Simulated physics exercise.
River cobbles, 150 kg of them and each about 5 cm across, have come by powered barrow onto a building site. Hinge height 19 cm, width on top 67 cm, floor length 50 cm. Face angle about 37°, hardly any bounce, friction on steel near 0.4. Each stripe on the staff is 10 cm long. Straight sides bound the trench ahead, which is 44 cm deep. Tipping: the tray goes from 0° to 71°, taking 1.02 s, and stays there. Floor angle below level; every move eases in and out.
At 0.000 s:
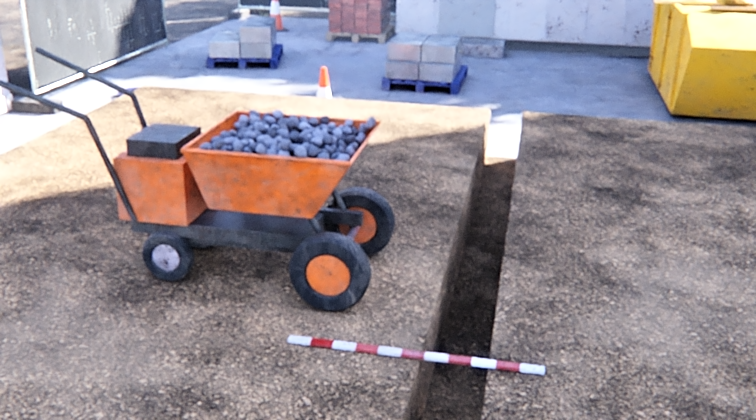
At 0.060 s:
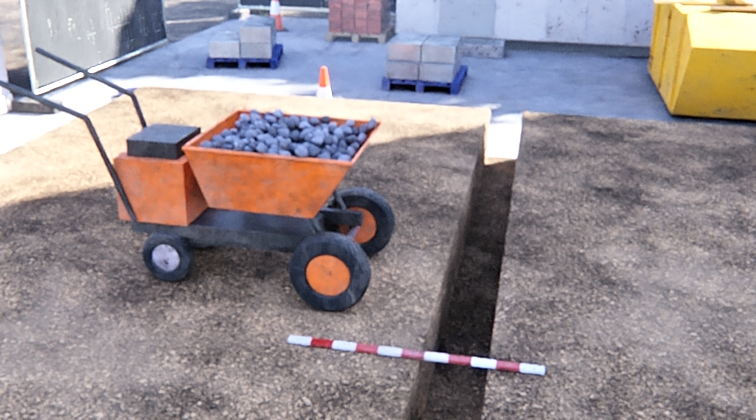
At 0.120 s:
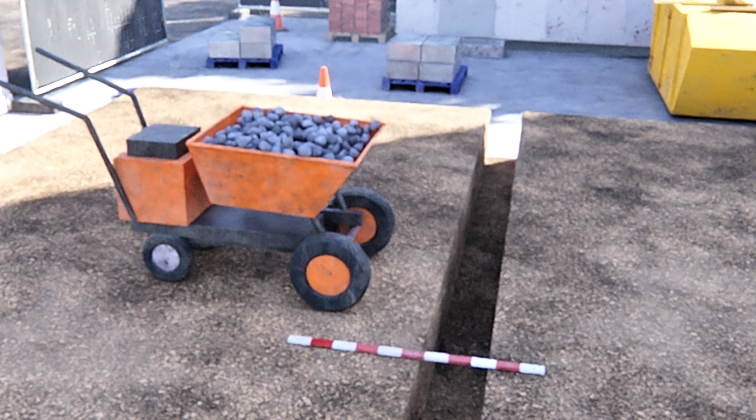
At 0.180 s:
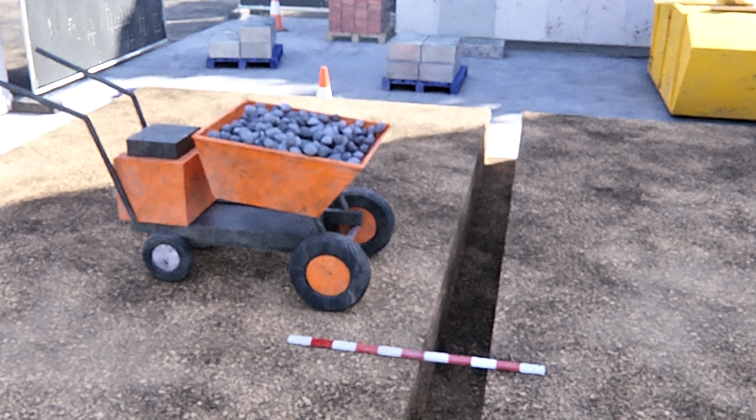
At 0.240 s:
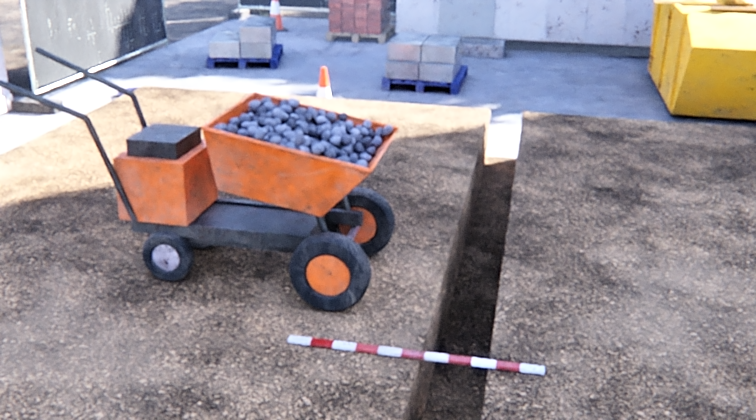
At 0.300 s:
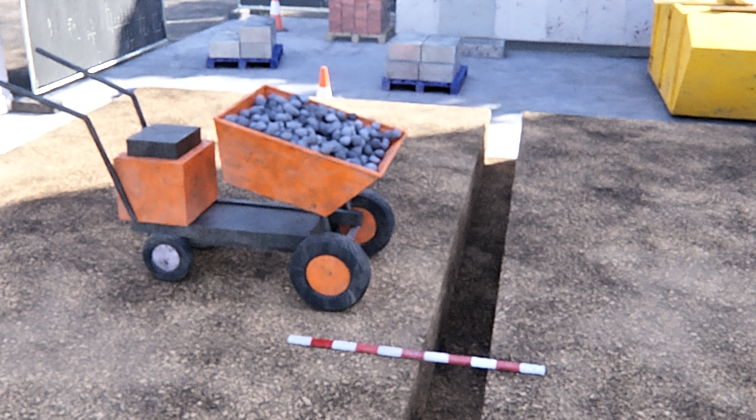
We see an orange powered barrow loaded with dark grey cobbles standing beside a narrow trench, a red-and-white staff lying across it; the tray slowly tilts forward to the right, its rear edge rising while the wheels stay still.
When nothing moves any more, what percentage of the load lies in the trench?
57 %.
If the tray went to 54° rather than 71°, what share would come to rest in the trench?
It comes out at about 30 percent.
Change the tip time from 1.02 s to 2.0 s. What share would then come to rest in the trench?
Then some 70 per cent would.
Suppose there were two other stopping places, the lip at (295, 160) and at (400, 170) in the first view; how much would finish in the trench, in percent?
About 85 per cent from the first spot, about 15 from the second.
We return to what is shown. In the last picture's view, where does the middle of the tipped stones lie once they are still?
Their middle lands near (488, 343).
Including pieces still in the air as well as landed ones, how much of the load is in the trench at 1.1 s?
15 per cent or so by then.
After 0.8 s the floor is at 60°; 100 % in the tray; the foremost stones are at (451, 211).
After 1.1 s the floor is at 71°; 61 % in the tray, 16 % in the trench, 23 % past the trench; the foremost stones are at (559, 289).
After 1.5 s the floor is at 71°; 29 % in the tray, 28 % in the trench, 43 % past the trench; the foremost stones are at (701, 314).
After 3.4 s the floor is at 71°; 0 % in the tray, 57 % in the trench, 43 % past the trench; the foremost stones are past the picture's edge.
